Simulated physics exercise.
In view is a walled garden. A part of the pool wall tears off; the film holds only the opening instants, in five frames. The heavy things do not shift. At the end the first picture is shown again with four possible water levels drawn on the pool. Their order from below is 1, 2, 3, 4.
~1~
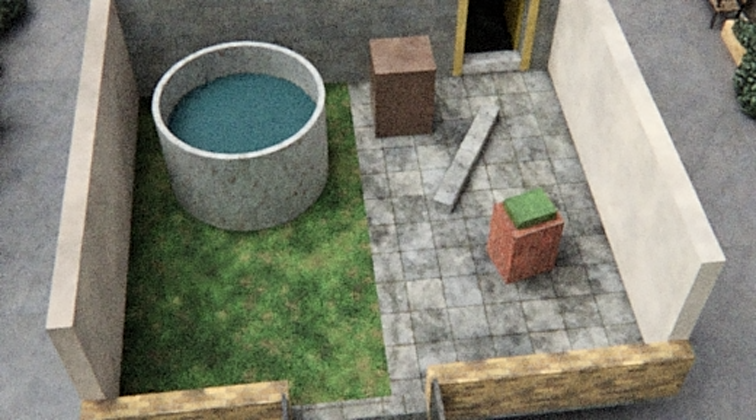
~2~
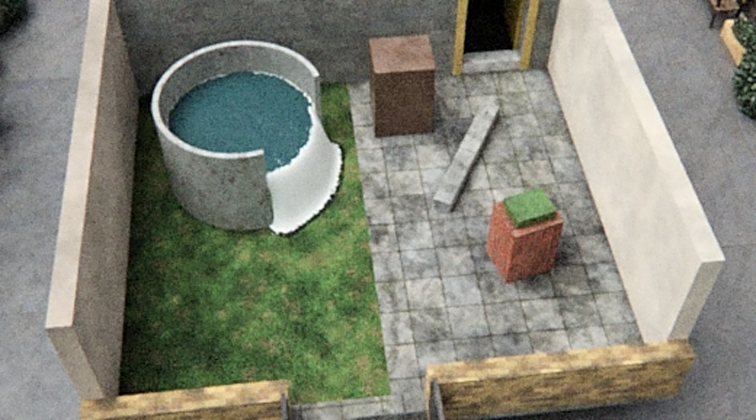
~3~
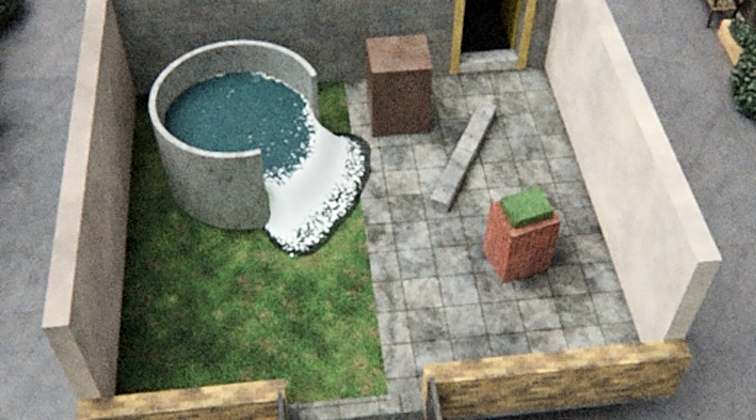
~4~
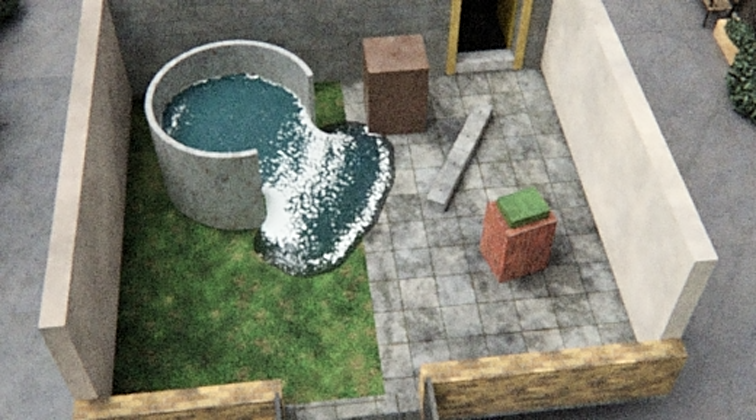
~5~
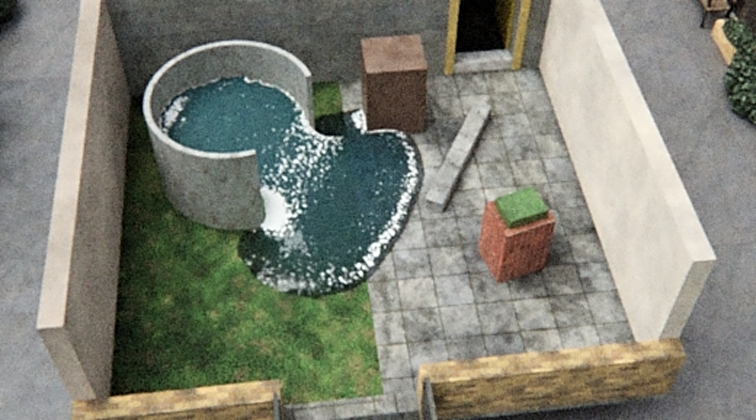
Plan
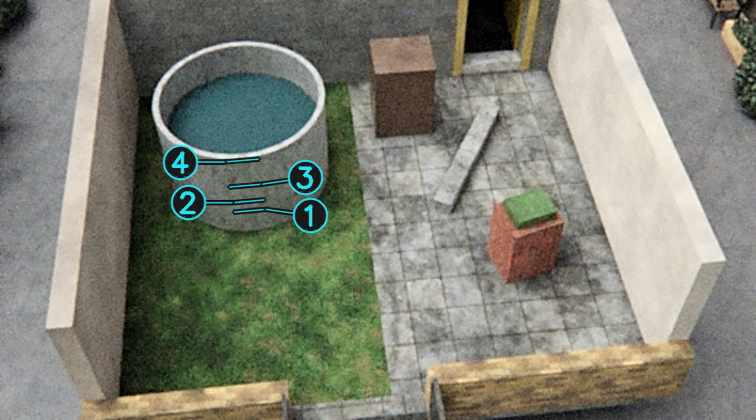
At first, a round grey pool of still blue water stands on the grass of a walled garden, beside a paved area with blocks and a plank. Then its right side opens and white, foaming water pours out onto the grass, spreading rightward over the paving in a widening, rounded sheet.
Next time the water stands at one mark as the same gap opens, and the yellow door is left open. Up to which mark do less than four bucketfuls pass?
Use mark 3.
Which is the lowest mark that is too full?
It is 4.
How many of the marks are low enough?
Three.
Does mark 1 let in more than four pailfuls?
No, not at all.
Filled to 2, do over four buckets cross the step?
No, that is safe.
On the marked copy, 1 at (249, 210); 2 at (248, 201); 3 at (245, 185); 4 at (241, 160); from the bottom up 1, 2, 3, 4.
With 1, nothing gets over.
With 2, nothing gets over.
With 3, a splash gets over, under a bucket.
With 4, about 10 bucketfuls get in.
